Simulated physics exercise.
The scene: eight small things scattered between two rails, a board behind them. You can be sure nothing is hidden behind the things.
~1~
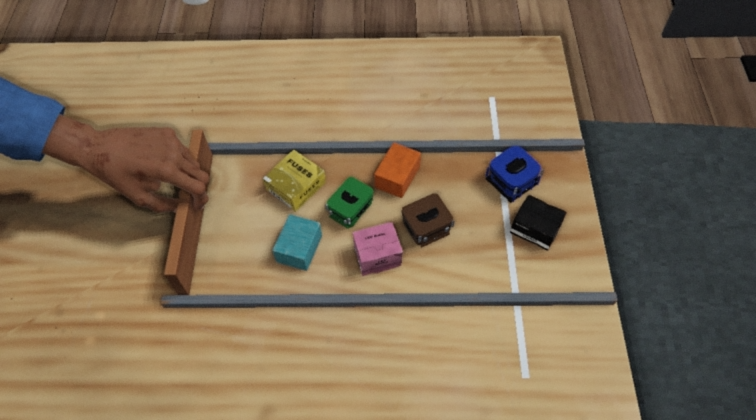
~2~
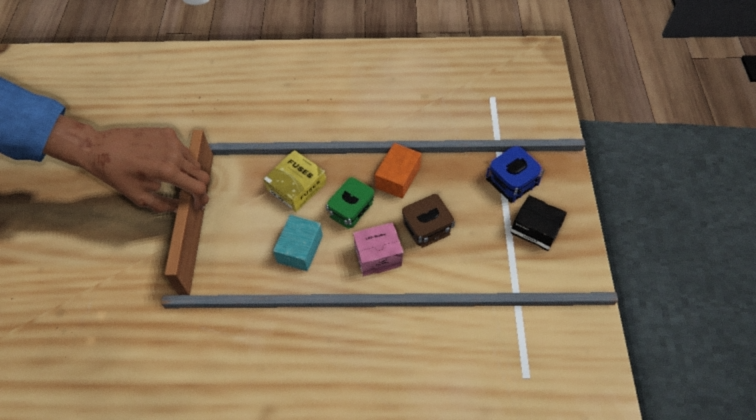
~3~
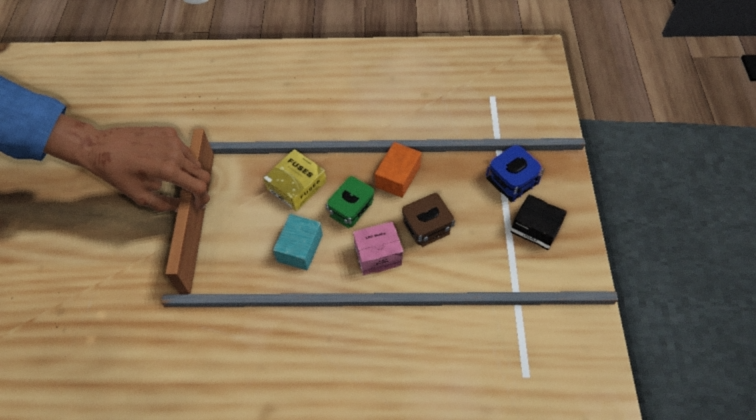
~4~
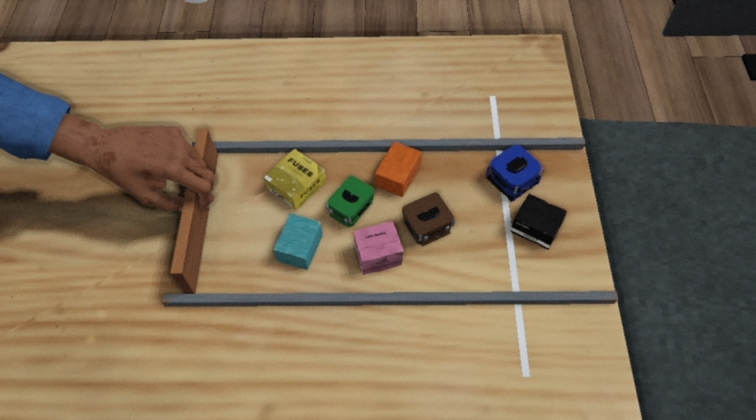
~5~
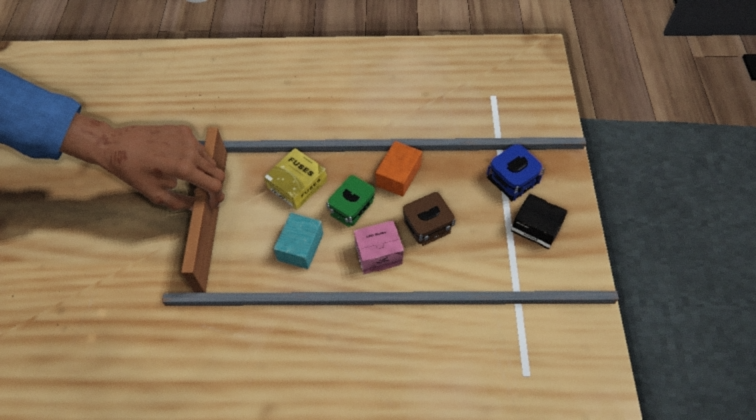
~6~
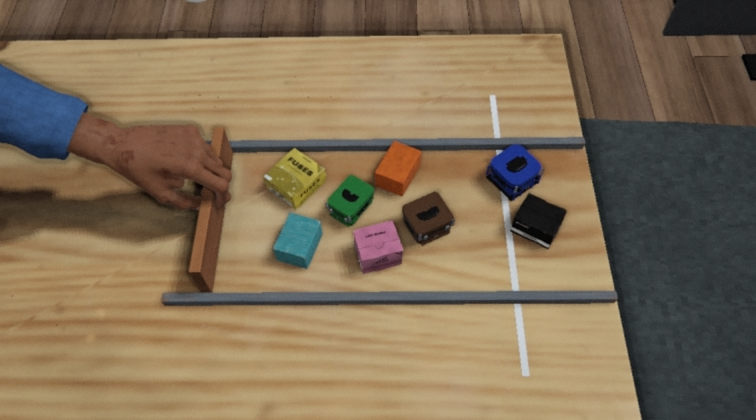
A hand in a blue sleeve grips an upright wooden board at the left of a pale wooden table, seen from above at an angle. Between two grey rails sit yellow, turquoise, green, pink, orange and brown boxes and blocks, with blue and black ones at the right by a white line. The hand first barely moves, then slides the board slightly right, while the objects and camera stay still.
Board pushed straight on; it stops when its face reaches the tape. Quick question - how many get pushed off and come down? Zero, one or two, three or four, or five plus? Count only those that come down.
One or two, I'd say.
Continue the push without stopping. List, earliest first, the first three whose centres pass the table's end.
The blue case, the black box, the orange block.
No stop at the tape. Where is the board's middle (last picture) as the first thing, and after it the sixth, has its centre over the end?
At (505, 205) for the first, at (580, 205) for the sixth.
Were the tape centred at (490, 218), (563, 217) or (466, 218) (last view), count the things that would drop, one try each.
The three tries give 0, 5 and 0.
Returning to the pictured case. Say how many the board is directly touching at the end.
3 are in contact with it.
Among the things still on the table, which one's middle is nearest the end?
Result - the black box.
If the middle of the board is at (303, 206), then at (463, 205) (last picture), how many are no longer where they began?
The count is 3 at the first point and 8 at the second.
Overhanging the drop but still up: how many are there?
The number is 1.
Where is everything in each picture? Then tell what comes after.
Black box (538, 223); blue case (514, 174); brown case (427, 221); board (191, 210); tape (507, 219), in the first picture.
Blue case (514, 174); pink box (378, 250), in the second picture.
Brown case (427, 221); turquoise block (299, 242), in the third picture.
Black box (539, 221); green case (351, 203), in the fourth picture.
Blue case (515, 172); orange block (399, 169), in the fifth picture.
Black box (539, 221); blue case (514, 172); brown case (427, 219); board (213, 207); tape (507, 217), in the sixth picture.
Soon after, none off yet; black box at rest near (539, 221); blue case at rest near (514, 172); brown case at rest near (427, 219).
After that, none off yet; black box at rest near (539, 221); blue case moving near (520, 173); brown case displaced about its own width near (473, 218).
In the end, the number that fall off is one or two; gone, blue case.
